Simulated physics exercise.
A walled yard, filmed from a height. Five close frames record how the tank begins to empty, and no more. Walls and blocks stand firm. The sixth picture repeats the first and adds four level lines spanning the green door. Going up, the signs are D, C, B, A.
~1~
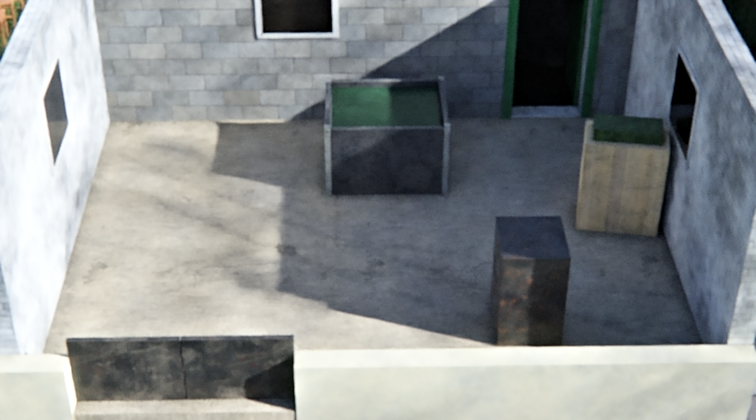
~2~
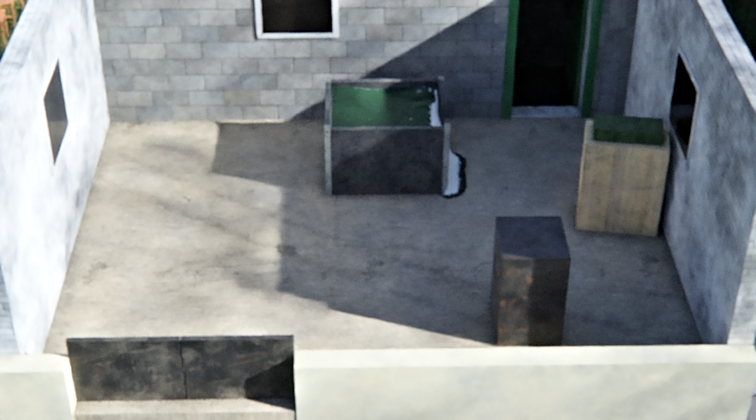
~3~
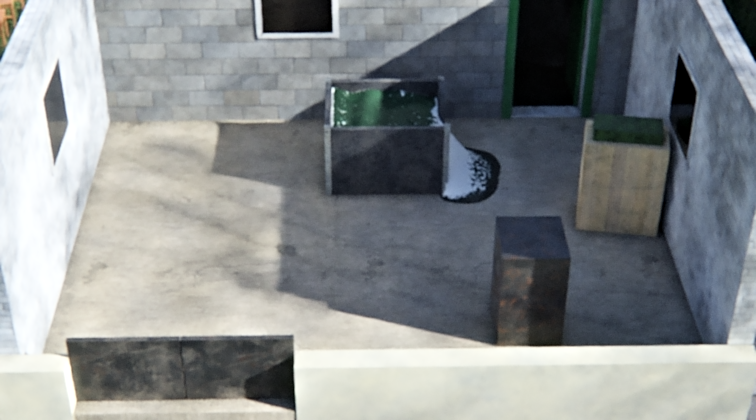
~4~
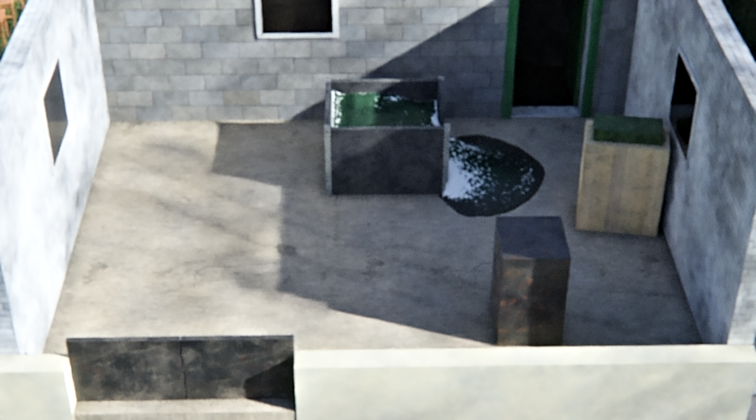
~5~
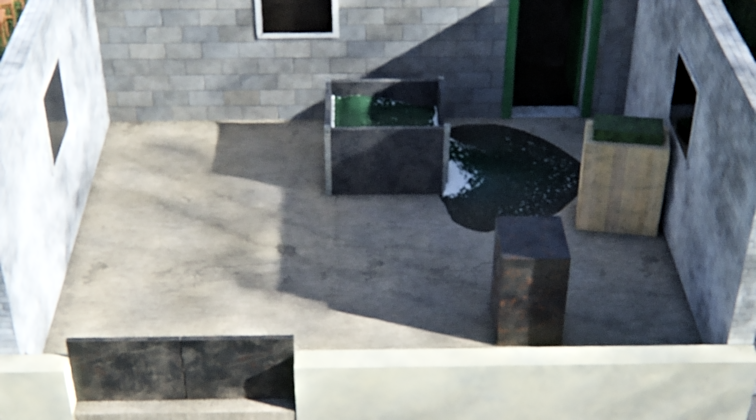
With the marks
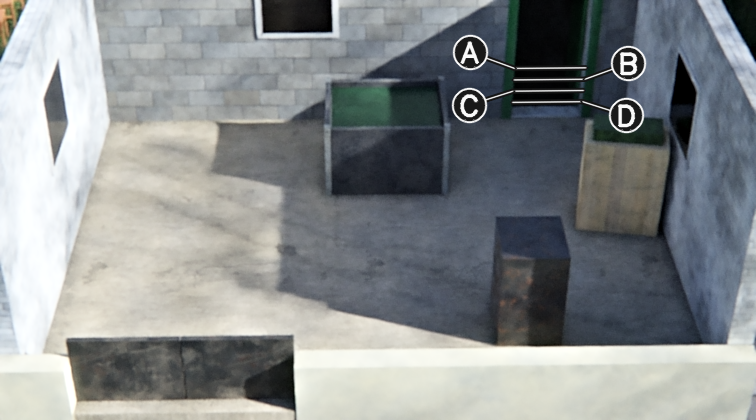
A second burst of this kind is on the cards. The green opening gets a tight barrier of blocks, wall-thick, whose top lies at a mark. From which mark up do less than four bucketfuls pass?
Height D just does it.
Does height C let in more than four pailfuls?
No, not at all.
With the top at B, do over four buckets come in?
No, that is safe.
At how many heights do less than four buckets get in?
All of them.
On the marked copy, A at (550, 68); B at (549, 79); C at (548, 90); D at (547, 102); from the bottom up D, C, B, A.
If A is chosen, nothing gets over.
If B is chosen, nothing gets over.
If C is chosen, nothing gets over.
If D is chosen, a splash gets over, under a bucket.
